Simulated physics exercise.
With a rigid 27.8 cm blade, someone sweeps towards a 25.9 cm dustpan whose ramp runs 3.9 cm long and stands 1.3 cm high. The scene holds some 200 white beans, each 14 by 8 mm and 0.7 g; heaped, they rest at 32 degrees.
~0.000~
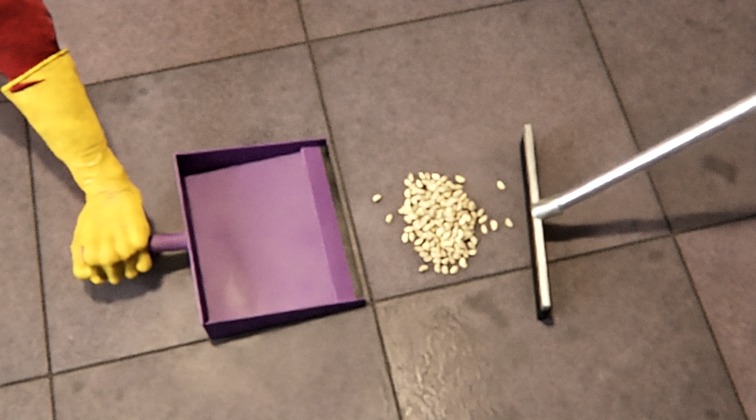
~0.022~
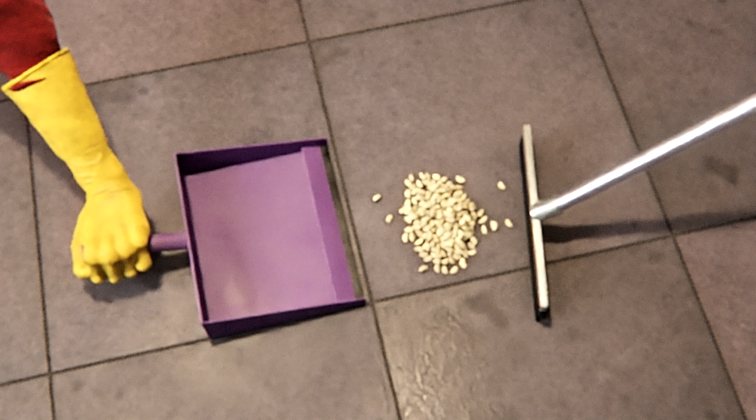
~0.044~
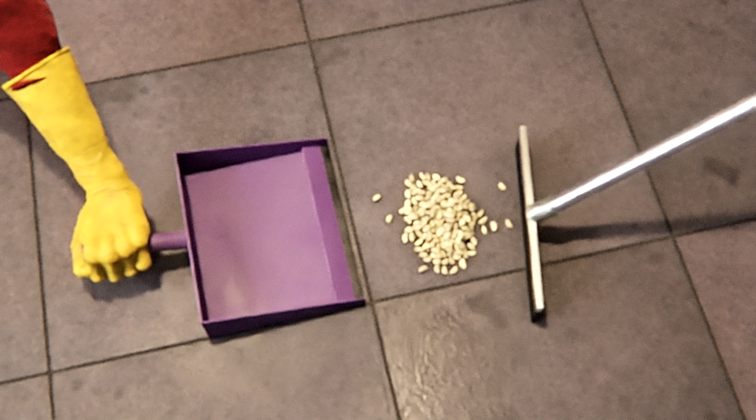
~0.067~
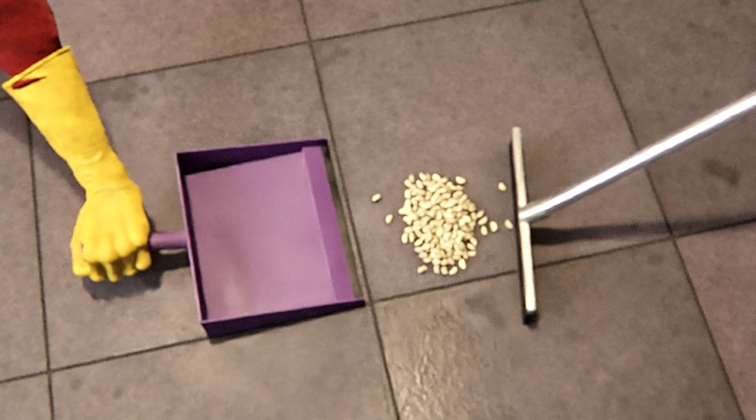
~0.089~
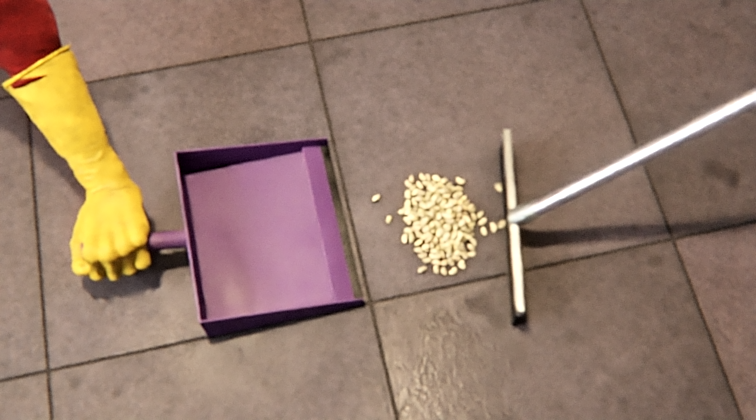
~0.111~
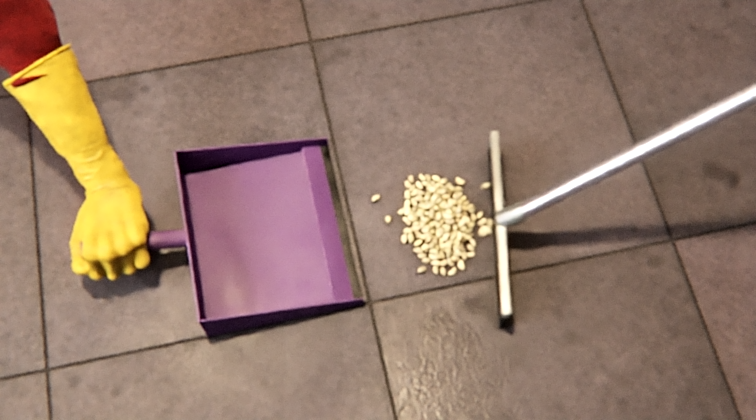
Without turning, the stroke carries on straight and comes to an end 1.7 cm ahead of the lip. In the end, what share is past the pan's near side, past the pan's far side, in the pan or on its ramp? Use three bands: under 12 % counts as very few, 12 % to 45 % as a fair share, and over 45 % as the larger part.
Past the pan's near side: Very few; past the pan's far side: Very few; in the pan or on its ramp: A fair share.
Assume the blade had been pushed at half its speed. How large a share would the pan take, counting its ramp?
About 10 per cent.
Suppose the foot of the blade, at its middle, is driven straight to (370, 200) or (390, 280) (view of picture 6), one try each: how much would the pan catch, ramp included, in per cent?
Close to 35 and 20 percent, in that order.
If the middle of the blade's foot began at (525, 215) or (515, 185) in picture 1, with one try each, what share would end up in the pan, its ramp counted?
Roughly 30 % and 40 %.
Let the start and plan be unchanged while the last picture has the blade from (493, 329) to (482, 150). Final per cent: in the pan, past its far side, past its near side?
Pan 40 % / far 5 % / near 5 %.
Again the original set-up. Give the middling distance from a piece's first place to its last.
It works out to some 14 cm.
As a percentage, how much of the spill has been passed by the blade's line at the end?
Estimate: Around 0 %.
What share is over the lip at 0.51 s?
About 25 percent up to then.
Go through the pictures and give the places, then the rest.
In the first frame, blade from (545, 306) to (527, 130), moved 0.0 cm, 0 of the pieces shifted so far; middle of the pieces at (441, 221); pan at (258, 241).
In the second frame, blade from (544, 307) to (526, 131), moved 0.2 cm, 0 of the pieces shifted so far; middle of the pieces at (441, 222).
In the third frame, blade from (539, 308) to (522, 132), moved 0.8 cm, 0 of the pieces shifted so far; middle of the pieces at (441, 222).
In the fourth frame, blade from (531, 310) to (516, 134), moved 1.8 cm, 0 of the pieces shifted so far; middle of the pieces at (440, 222).
In the fifth frame, blade from (520, 312) to (506, 135), moved 3.3 cm, 1 of the pieces shifted so far; middle of the pieces at (440, 223).
In the sixth frame, blade from (506, 314) to (494, 137), moved 5.0 cm, 3 of the pieces shifted so far; middle of the pieces at (440, 223); pan at (257, 239). The blade's pace is about 0.82 m/s, heading 5 degrees away from the viewer's side.
After 0.22 s, middle of the blade 12 cm from the lip; 0 % over the lip, far side 0 %, near side 0 %.
After 0.30 s, middle of the blade 6 cm from the lip; 0 % over the lip, far side 0 %, near side 0 %.
After 0.51 s, middle of the blade 5 cm from the lip; 25 % over the lip, far side 5 %, near side 0 %.
At rest (2.4 s), near side 0 %, far side 5 %, pan 25 %, in front of the lip or behind the blade 70 %.
